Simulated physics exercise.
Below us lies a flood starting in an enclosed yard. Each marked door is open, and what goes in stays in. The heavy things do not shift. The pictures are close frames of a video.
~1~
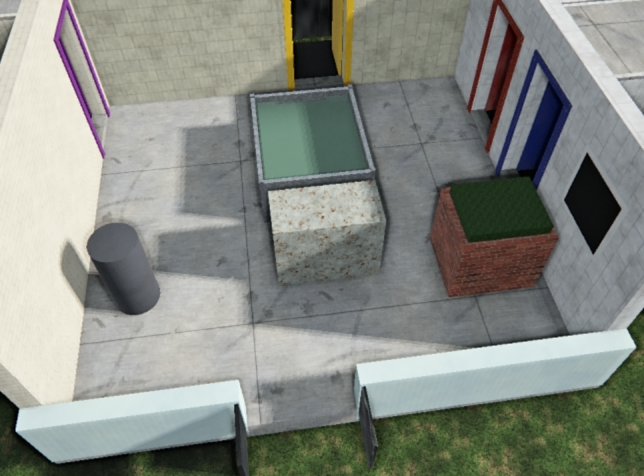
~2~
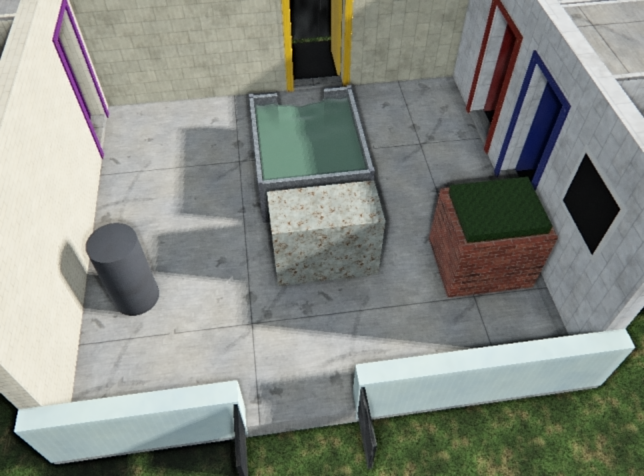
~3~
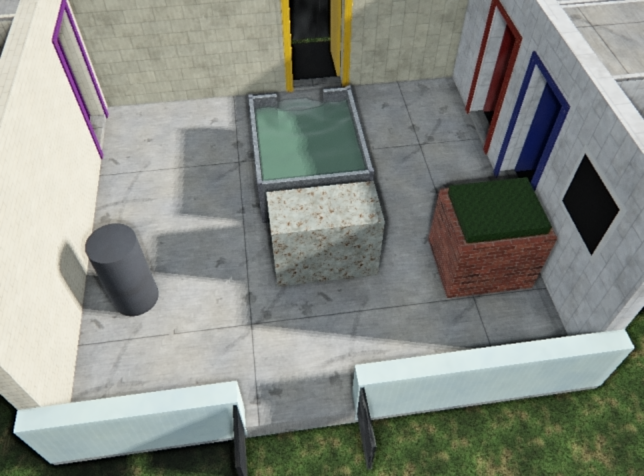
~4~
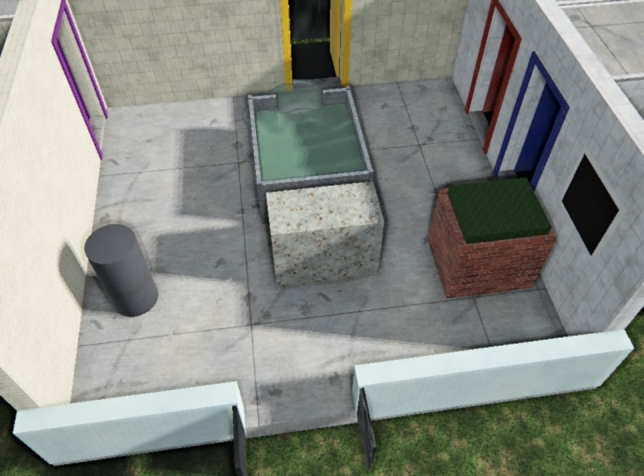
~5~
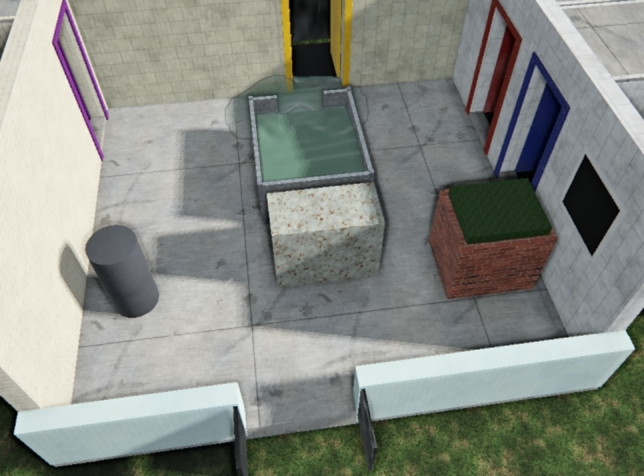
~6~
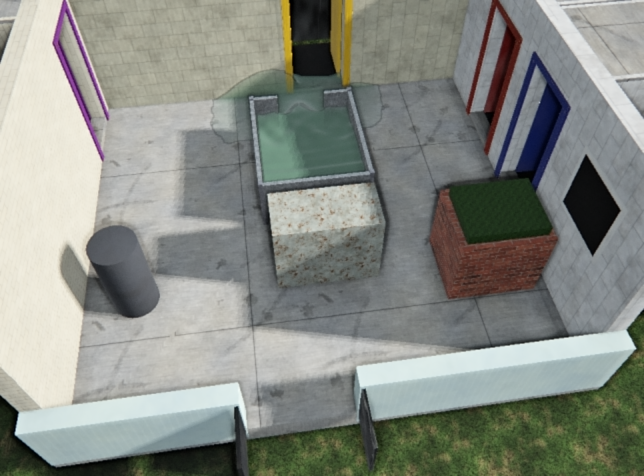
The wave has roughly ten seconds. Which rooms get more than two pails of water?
In the end: The blue door holds within the limit; the red door holds within the limit; the yellow door floods; the purple door floods.
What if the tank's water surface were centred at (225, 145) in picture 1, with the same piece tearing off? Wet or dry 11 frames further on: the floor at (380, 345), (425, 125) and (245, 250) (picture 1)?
In turn: Clear, covered, clear.
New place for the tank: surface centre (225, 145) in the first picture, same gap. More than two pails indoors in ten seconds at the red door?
In short: Red is over.
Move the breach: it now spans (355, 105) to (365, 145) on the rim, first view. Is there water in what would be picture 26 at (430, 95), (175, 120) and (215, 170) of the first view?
One after the other: Under water, free of water, clear.
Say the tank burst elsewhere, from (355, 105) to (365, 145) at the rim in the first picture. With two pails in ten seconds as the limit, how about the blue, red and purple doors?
One by one: Blue door passes that mark; red door lets more in; purple door keeps below it.
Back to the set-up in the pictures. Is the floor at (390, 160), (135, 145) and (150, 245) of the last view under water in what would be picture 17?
One after the other: No water, awash, not flooded.
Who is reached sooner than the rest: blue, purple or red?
It is the door marked purple.
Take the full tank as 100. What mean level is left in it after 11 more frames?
I make it 54 per cent.
A moment on, water covers 15 % of the floor; the blue door not reached, the red door not reached, the yellow door far over two buckets in, the purple door not reached.
Next, water covers 25 % of the floor; the blue door not reached, the red door wet at the sill, nothing in, the yellow door far over two buckets in, the purple door over two buckets in.
Then, water covers 35 % of the floor; the blue door wet at the sill, nothing in, the red door wet at the sill, nothing in, the yellow door far over two buckets in, the purple door over two buckets in.
Later, water covers 60 % of the floor; the blue door wet at the sill, nothing in, the red door wet at the sill, nothing in, the yellow door far over two buckets in, the purple door over two buckets in.
In the end, water covers 85 % of the floor; the blue door wet at the sill, nothing in, the red door wet at the sill, nothing in, the yellow door far over two buckets in, the purple door over two buckets in.
